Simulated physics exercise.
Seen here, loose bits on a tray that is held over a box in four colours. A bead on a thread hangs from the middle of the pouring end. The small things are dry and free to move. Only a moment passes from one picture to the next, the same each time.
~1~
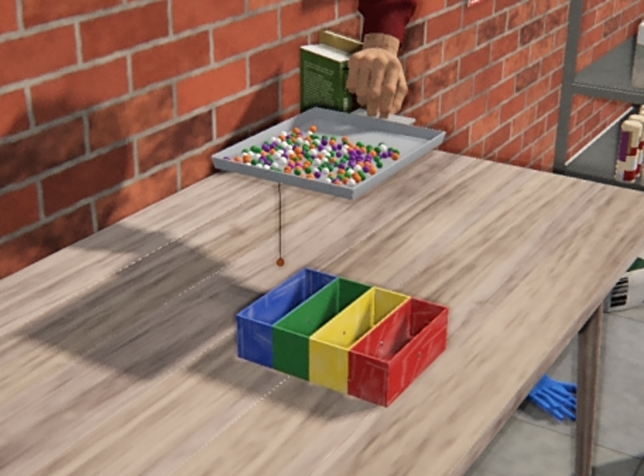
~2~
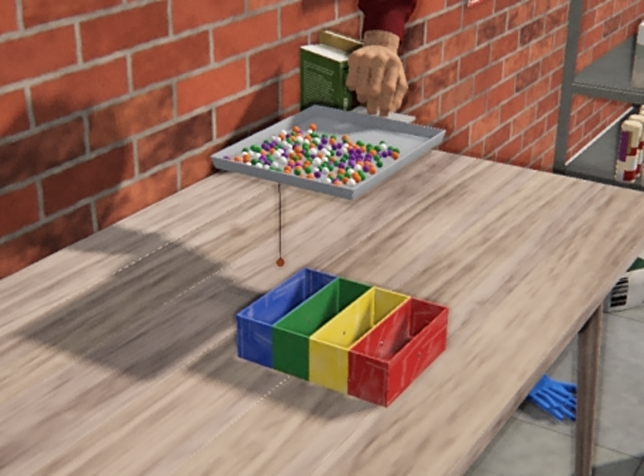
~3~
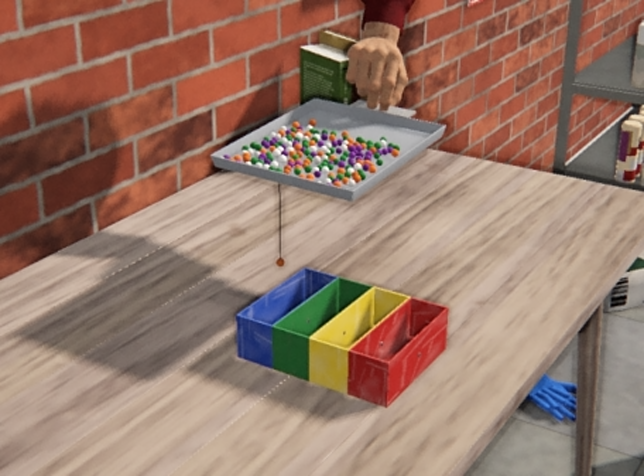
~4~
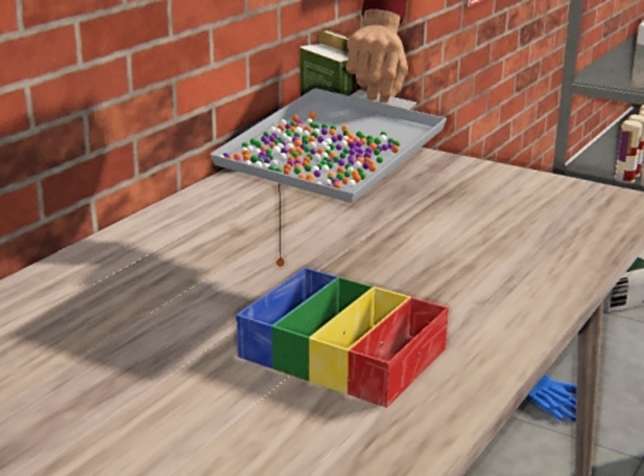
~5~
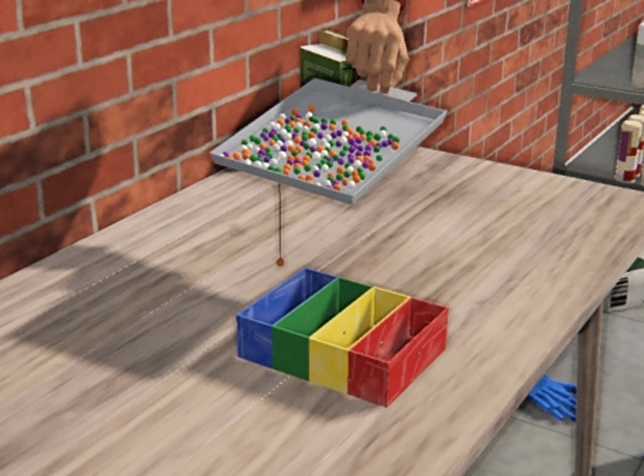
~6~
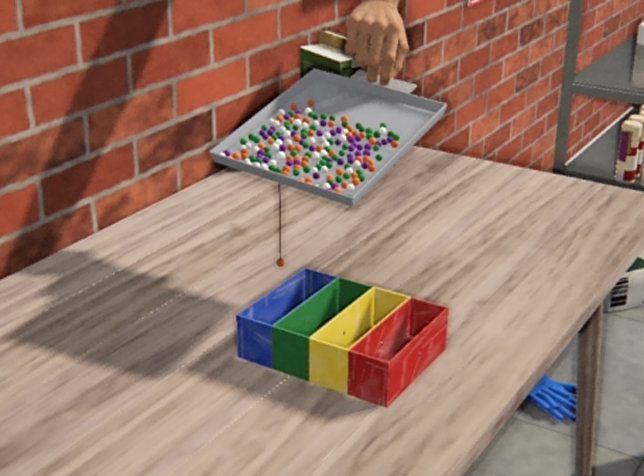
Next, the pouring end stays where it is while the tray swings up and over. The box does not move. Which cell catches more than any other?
The green one ends fullest.
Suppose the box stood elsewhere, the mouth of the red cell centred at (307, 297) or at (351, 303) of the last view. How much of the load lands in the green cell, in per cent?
First some 0, then 10 per cent.
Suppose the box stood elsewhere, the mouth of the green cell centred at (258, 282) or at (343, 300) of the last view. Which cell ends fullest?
First the red one, then the cell in green.
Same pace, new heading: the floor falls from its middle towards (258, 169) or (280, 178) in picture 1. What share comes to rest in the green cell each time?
The first gives 0 %, the second 10 %.
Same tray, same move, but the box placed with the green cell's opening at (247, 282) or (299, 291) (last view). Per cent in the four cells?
The first gives 70 %, the second 100 %.
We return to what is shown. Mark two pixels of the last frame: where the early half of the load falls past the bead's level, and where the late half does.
The first part at (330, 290); the rest at (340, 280).
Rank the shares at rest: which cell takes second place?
Next in line is that blue cell.
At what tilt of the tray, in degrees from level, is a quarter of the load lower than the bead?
Roughly 70°.
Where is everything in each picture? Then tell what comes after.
Corners of the pouring end (215, 156) and (352, 187), level; middle of the load (313, 158), round plastic beads; bead on its thread (280, 262); blue cell (255, 337); green cell (291, 349); yellow cell (329, 362); red cell (368, 374), in the first picture.
Corners of the pouring end (215, 156) and (352, 188), level; middle of the load (313, 157), in the second picture.
Corners of the pouring end (215, 155) and (352, 189), tipped barely, lowest at the right corner; middle of the load (313, 155), in the third picture.
Corners of the pouring end (215, 153) and (352, 191), tipped a little, lowest at the right corner; middle of the load (313, 152), in the fourth picture.
Corners of the pouring end (214, 152) and (352, 193), tipped a little, lowest at the right corner; middle of the load (313, 149), in the fifth picture.
Corners of the pouring end (214, 151) and (352, 195), tipped a little, lowest at the right corner; middle of the load (312, 148), almost all on the move; blue cell (255, 337); green cell (291, 349); yellow cell (329, 362); red cell (368, 374), in the sixth picture.
Just after the last frame, tray tipped steeply; the larger part on the tray; just a few in the green cell; just a few in the yellow cell; about a tenth falling or outside the box.
A moment on, tray tipped right over; just a few on the tray; roughly half in the green cell; roughly a quarter in the blue cell; about a tenth in the yellow cell; just a few in the red cell; about a tenth falling or outside the box.
Further on, tray tipped past a quarter turn; roughly two thirds in the green cell; roughly a quarter in the blue cell; about a tenth in the yellow cell; just a few in the red cell; just a few falling or outside the box.
When it is over, tray tipped past a quarter turn; roughly two thirds in the green cell; roughly a quarter in the blue cell; about a tenth in the yellow cell; just a few in the red cell; just a few outside the box.
